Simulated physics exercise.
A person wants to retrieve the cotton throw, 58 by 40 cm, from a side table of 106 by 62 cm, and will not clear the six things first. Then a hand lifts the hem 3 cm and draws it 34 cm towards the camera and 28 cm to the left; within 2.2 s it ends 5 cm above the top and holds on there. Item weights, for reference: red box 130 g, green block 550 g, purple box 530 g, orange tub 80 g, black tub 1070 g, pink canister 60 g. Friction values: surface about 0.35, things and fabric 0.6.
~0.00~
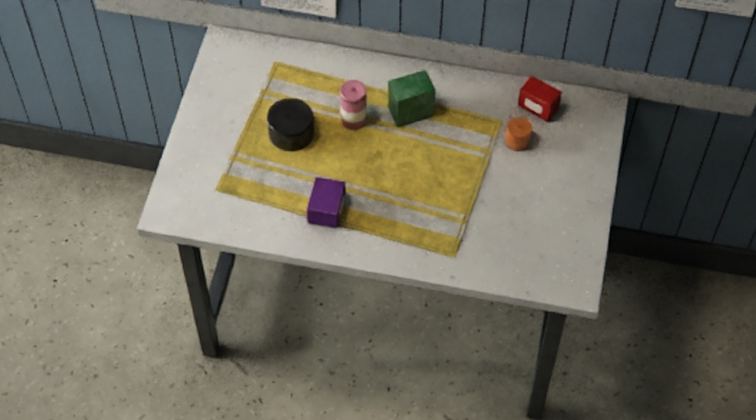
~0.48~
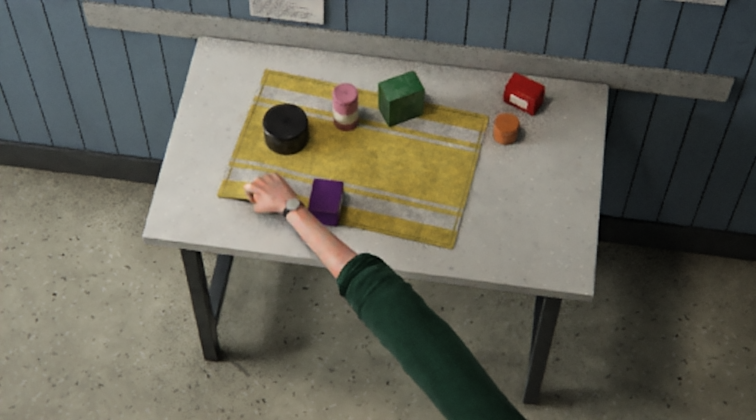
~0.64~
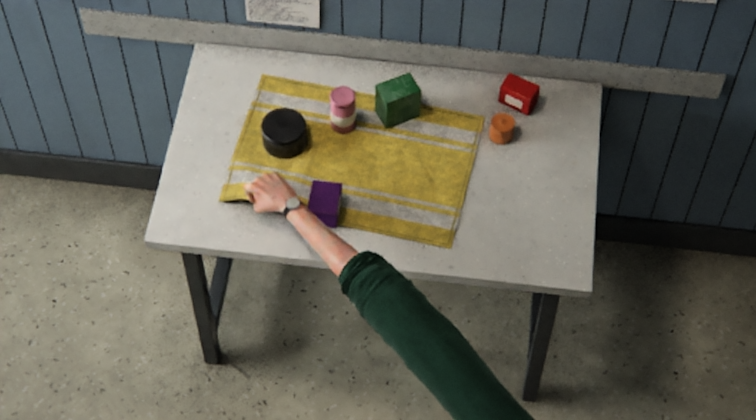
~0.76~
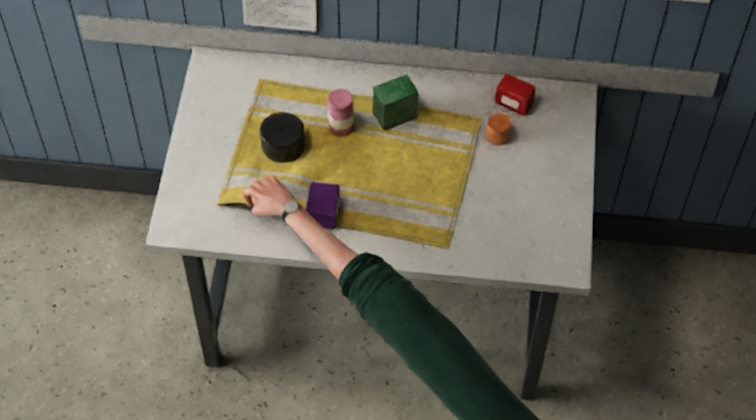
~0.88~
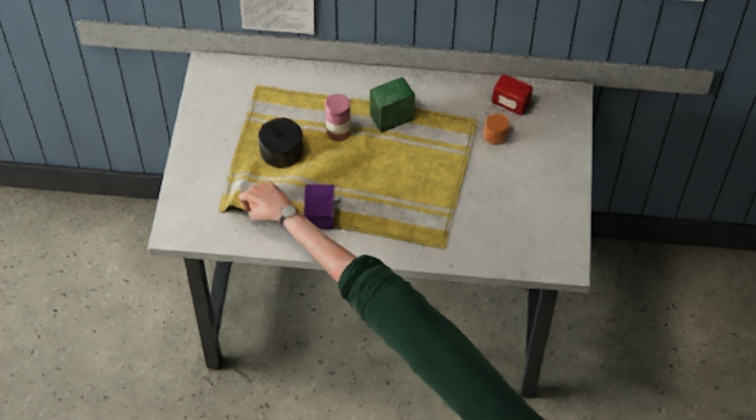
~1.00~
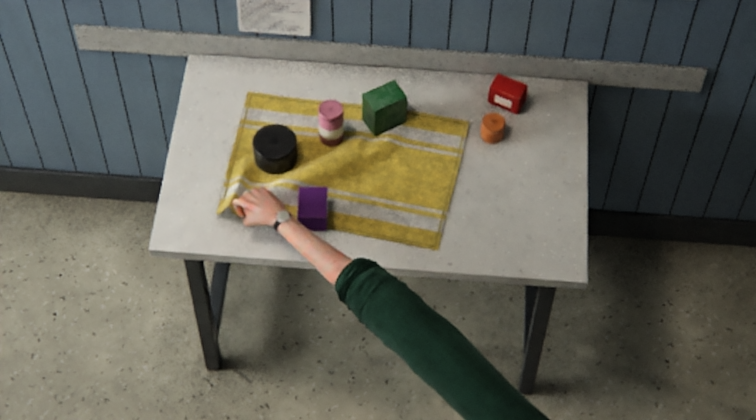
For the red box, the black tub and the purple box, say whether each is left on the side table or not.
In the end the red box will not come off, the black tub will come off, the purple box will come off.
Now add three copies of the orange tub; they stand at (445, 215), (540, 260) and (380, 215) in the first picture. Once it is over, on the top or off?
Going through the three spots as listed: Ends up off the top, holds its spot and ends up off the top.
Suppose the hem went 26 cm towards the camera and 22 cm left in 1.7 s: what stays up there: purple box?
In that case the purple box is lost over the edge.
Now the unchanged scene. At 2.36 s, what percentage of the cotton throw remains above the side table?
About 45 per cent.
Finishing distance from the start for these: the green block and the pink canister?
The green block moves roughly 45 cm and the pink canister ends up off the top.
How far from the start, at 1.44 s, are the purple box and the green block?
The purple box is 15 cm out, the green block 15 cm.
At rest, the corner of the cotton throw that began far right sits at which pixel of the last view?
Near (351, 237).
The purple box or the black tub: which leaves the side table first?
I'd pick the purple one.
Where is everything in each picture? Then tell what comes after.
In the first frame, red box (541, 90); black tub (290, 116); purple box (326, 195); cotton throw corners (215, 190) (275, 62) (502, 121) (455, 257).
In the second frame, cotton throw corners (266, 69) (489, 116); grip (254, 201).
In the third frame, cotton throw corners (262, 74) (484, 117); grip (254, 201).
In the fourth frame, cotton throw corners (260, 79) (481, 118); grip (252, 205).
In the fifth frame, purple box (319, 200); green block (392, 92); pink canister (338, 103); cotton throw corners (256, 85) (477, 120); grip (249, 210).
In the sixth frame, red box (509, 86); black tub (275, 141); purple box (312, 202); cotton throw corners (248, 92) (469, 122) (438, 250); grip (243, 215).
By 1.4 s, 100 % of the cotton throw is still over the top; black tub 15 cm off its start, purple box 13 cm off its start, pink canister 14 cm off its start.
By 1.9 s, 70 % of the cotton throw is still over the top; black tub 31 cm off its start, purple box over the edge, pink canister 28 cm off its start.
By 2.4 s, 45 % of the cotton throw is still over the top; black tub 42 cm off its start at (155, 237), purple box over the edge, pink canister 40 cm off its start at (222, 200).
By 2.8 s, 30 % of the cotton throw is still over the top; black tub lifted 52 cm, purple box over the edge, pink canister on its side, 57 cm off its start.
By 4.4 s, 30 % of the cotton throw is still over the top; black tub over the edge, purple box over the edge, red box 0 cm off its start at (509, 86), pink canister over the edge.
